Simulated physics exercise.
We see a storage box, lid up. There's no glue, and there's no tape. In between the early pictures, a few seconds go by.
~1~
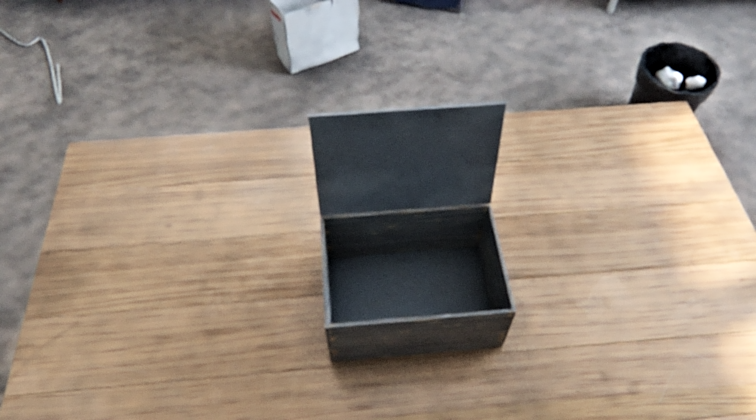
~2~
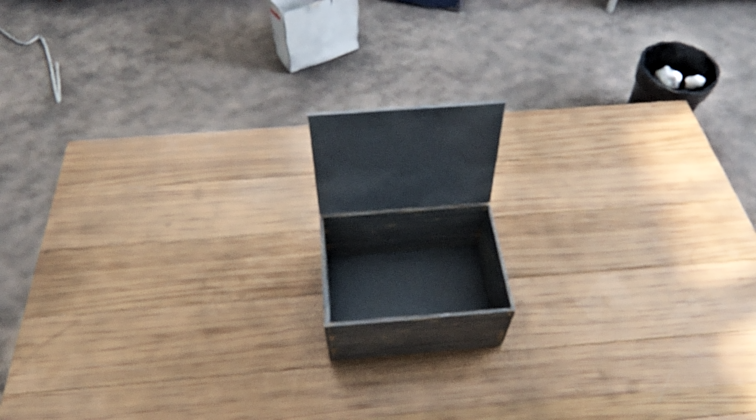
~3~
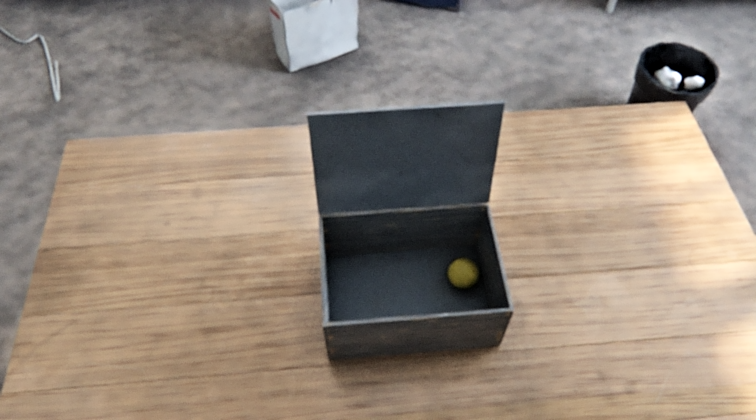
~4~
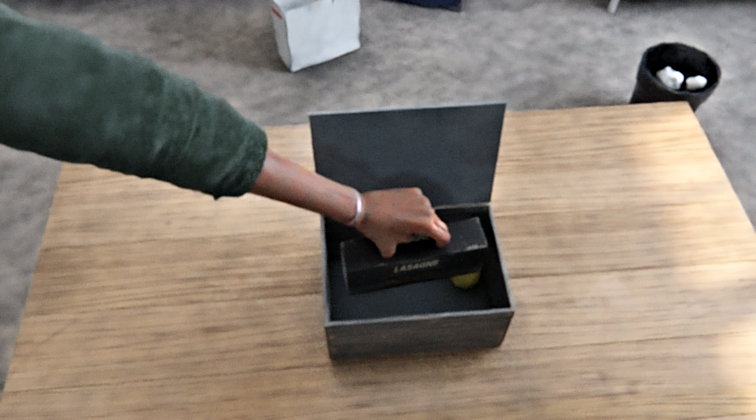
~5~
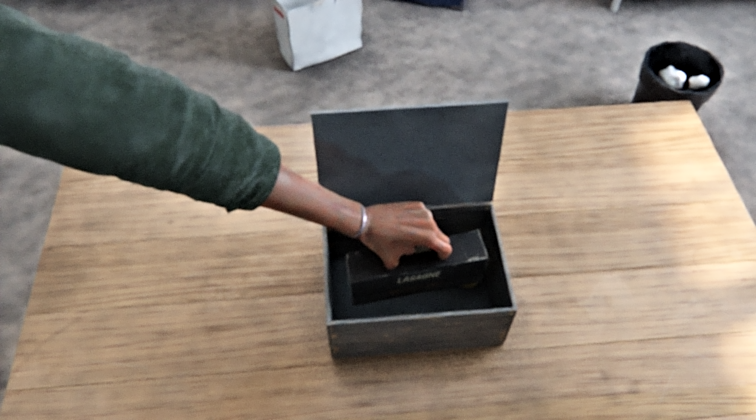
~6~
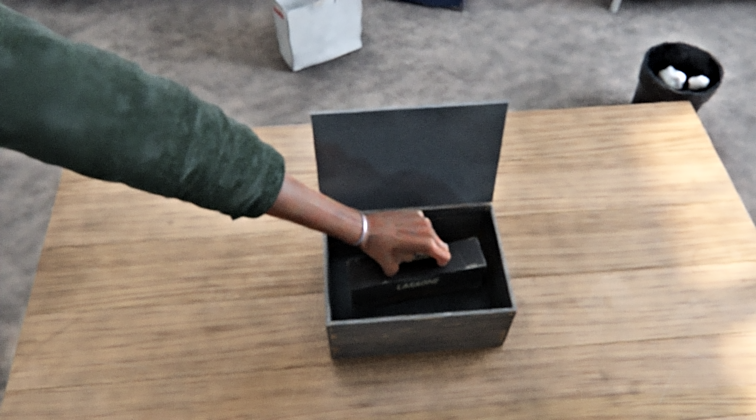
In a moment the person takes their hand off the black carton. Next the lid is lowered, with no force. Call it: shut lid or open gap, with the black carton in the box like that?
Shut lid.
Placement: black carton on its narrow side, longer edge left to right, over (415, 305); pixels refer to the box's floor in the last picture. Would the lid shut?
Packed like that, it goes down completely.
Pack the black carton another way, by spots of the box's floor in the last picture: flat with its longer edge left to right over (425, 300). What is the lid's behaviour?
Put it in like that and the lid gets all the way down.
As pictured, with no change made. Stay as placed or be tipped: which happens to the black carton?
Observation: The black carton tilts over.
Then, 0.50 s after the last picture, black carton on its side near (431, 311); yellow lemon rolled a little.
Then, 1.40 s after the last picture, lid 81° above the rim; black carton on its side near (431, 310); yellow lemon rolled a little.
Then, 1.70 s after the last picture, lid 51° above the rim; black carton on its side near (431, 310); yellow lemon rolled a little.
Then, 1.90 s after the last picture, lid 17° above the rim; black carton on its side near (431, 310); yellow lemon rolled a little.
At rest, lid shut; tipped over in the box, black carton; yellow lemon in place. Seen from the same camera at the end, black carton near (431, 310).
